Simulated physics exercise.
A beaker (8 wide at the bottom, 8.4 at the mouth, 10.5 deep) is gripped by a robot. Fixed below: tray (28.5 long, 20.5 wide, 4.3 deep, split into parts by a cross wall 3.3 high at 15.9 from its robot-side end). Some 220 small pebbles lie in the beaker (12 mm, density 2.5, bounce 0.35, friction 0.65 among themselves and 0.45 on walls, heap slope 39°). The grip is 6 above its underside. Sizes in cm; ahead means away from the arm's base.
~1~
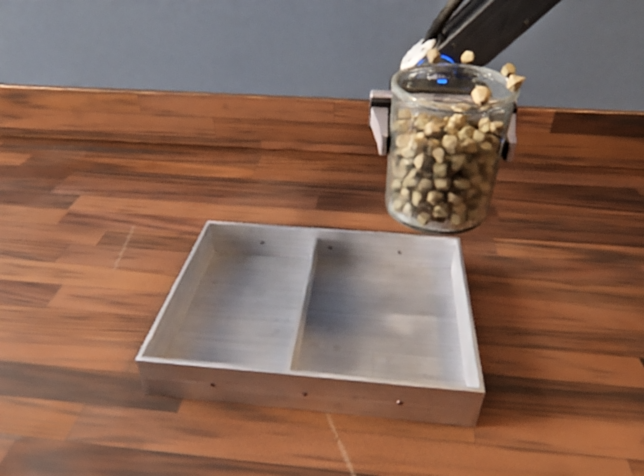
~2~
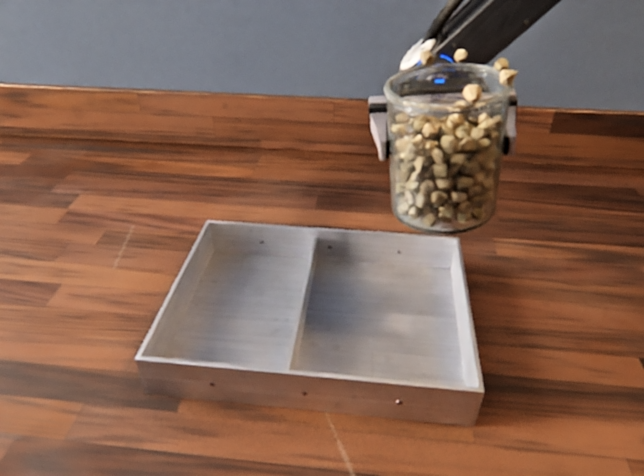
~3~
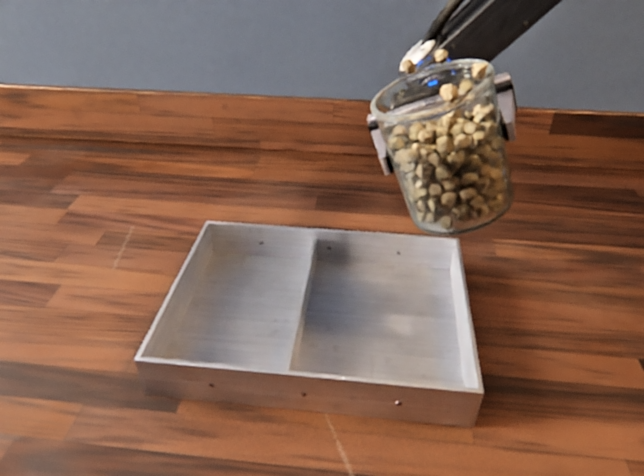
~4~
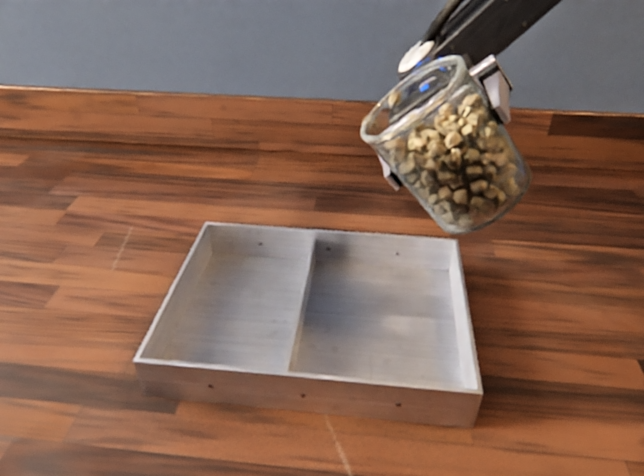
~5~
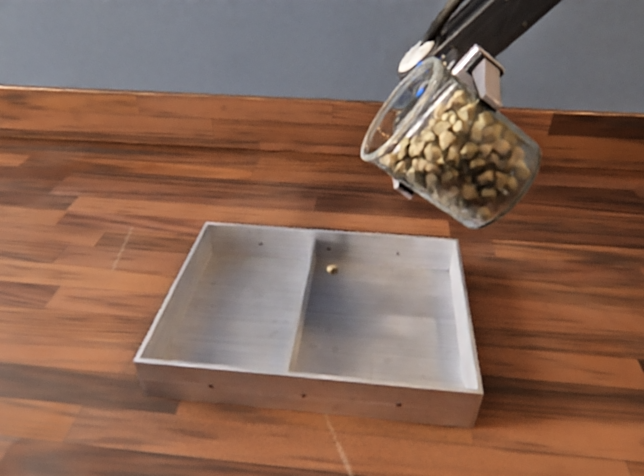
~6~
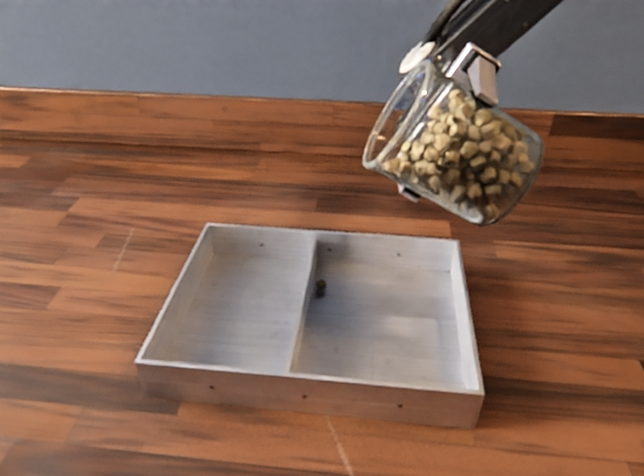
A glass beaker of pebbles tilts left in a robot's grip, dropping one into a tray.
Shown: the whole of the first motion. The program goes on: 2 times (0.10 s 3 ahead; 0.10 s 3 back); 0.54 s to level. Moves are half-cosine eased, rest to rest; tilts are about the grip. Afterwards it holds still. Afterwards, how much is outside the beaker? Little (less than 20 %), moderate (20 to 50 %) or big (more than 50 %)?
Outside the beaker the share is little, less than 20 %.
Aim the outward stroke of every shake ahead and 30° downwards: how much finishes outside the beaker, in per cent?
Some 0 per cent.
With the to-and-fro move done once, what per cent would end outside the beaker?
In that case some 5 per cent.
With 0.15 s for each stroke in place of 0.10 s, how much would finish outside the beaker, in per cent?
In that case some 0 per cent.
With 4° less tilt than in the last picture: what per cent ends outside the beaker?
About 5 per cent.
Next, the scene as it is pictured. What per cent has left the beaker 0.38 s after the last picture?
Near 5 per cent so far.
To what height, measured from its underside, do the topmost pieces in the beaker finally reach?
Roughly 11.0 cm.
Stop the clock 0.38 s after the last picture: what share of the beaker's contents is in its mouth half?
About 40 per cent.
Then, 0.38 s on, tilted 61° forward, highest piece 23 above the table; 213 in the beaker, 4 in the robot-side part, 3 in the far-side part, 5 in flight or on a rim.
Then, 0.75 s on, tilted 17° forward, highest piece 25 above the table; 208 in the beaker, 11 in the robot-side part, 6 in the far-side part.
Then, 1.14 s on, level, highest piece 26 above the table; 208 in the beaker, 11 in the robot-side part, 6 in the far-side part.
Then, 2.19 s on, level, highest piece 26 above the table; 208 in the beaker, 11 in the robot-side part, 6 in the far-side part.
In the end, 208 in the beaker, 11 in the robot-side part, 6 in the far-side part. That is 8 % outside the beaker.
